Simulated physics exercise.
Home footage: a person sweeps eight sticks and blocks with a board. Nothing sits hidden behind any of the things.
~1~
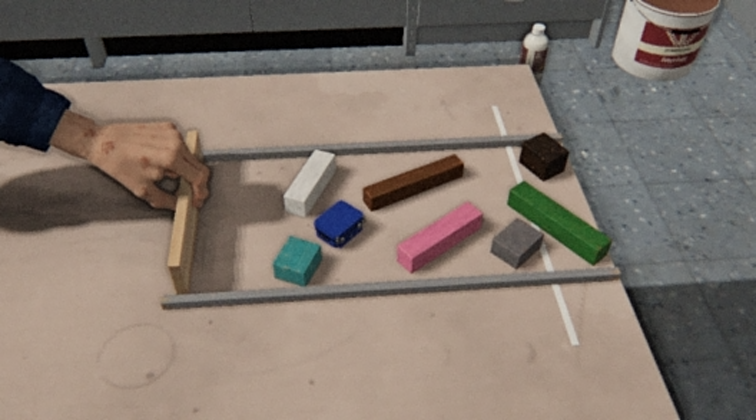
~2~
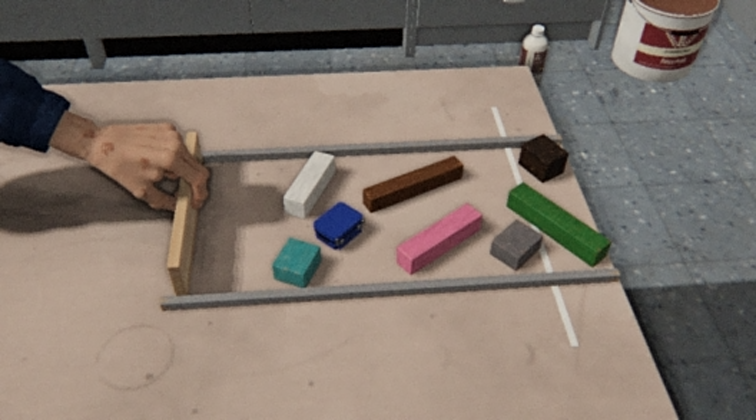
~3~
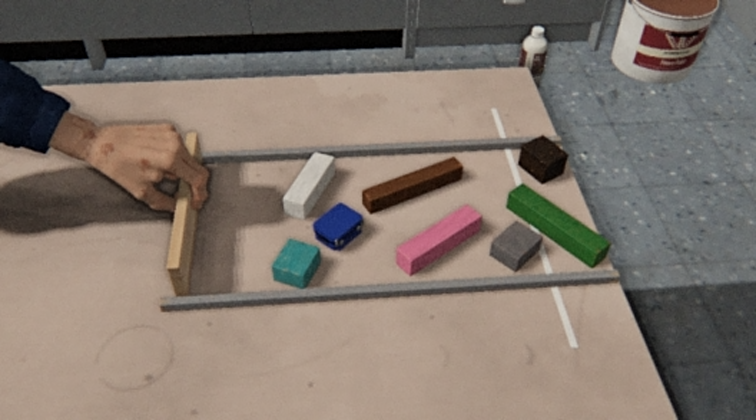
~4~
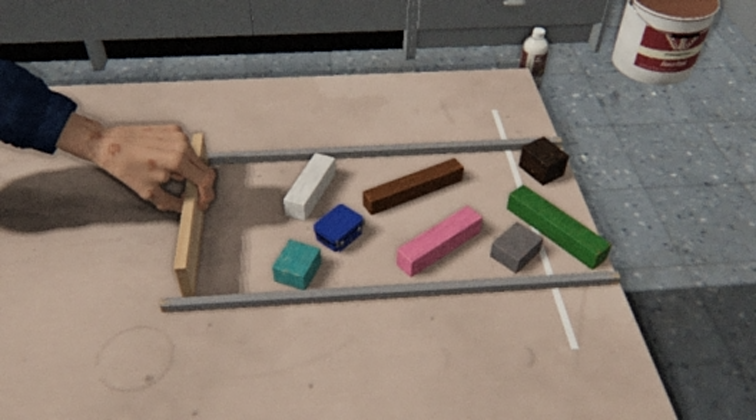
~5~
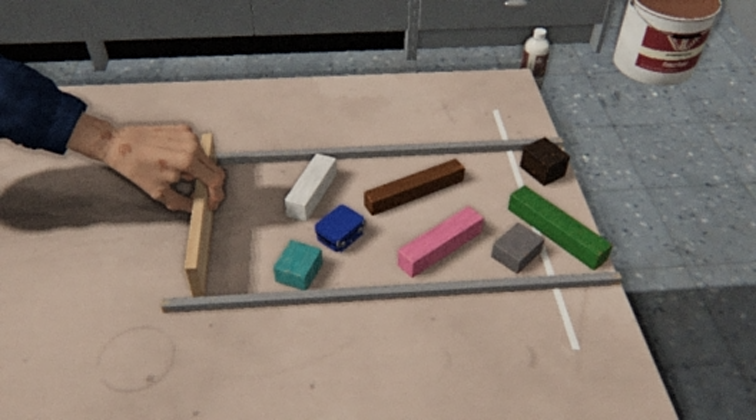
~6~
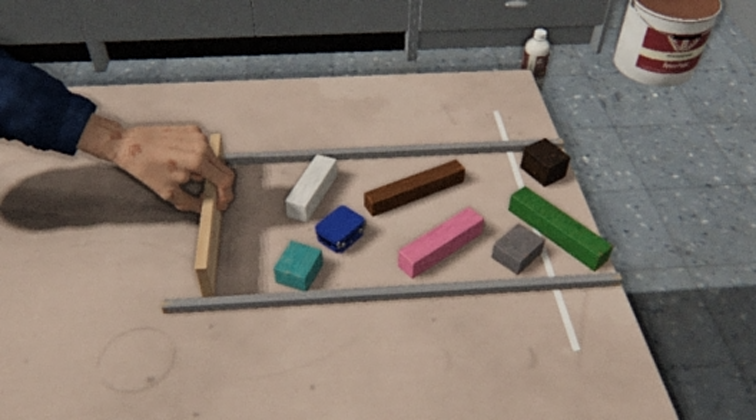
A hand sliding an upright wooden board slightly right between two rails, towards scattered coloured blocks and bars that stay still.
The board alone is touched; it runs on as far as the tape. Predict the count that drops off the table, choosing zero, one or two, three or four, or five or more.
The push is going to knock off a trio or a quartet.
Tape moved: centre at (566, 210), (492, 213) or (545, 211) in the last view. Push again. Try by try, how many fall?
5, 0, 4.
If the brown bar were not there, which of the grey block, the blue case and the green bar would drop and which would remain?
Well, the grey block topples off, the blue case is left in place and the green bar topples off.
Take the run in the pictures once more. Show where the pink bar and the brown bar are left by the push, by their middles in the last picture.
One ends up near (597, 234) and the other near (569, 168).
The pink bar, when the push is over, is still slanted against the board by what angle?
It measures close to 15 degrees.
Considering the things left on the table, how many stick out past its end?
You'd get 2.
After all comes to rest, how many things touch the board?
3 of them.
Soon after, none off yet; black block at rest near (545, 162); green bar at rest near (558, 227); grey block at rest near (518, 249).
Then, none off yet; black block at rest near (545, 162); green bar at rest near (558, 227); grey block moving near (530, 250).
At rest, the number that fall off is three or four; fallen, grey block, green bar and black block.
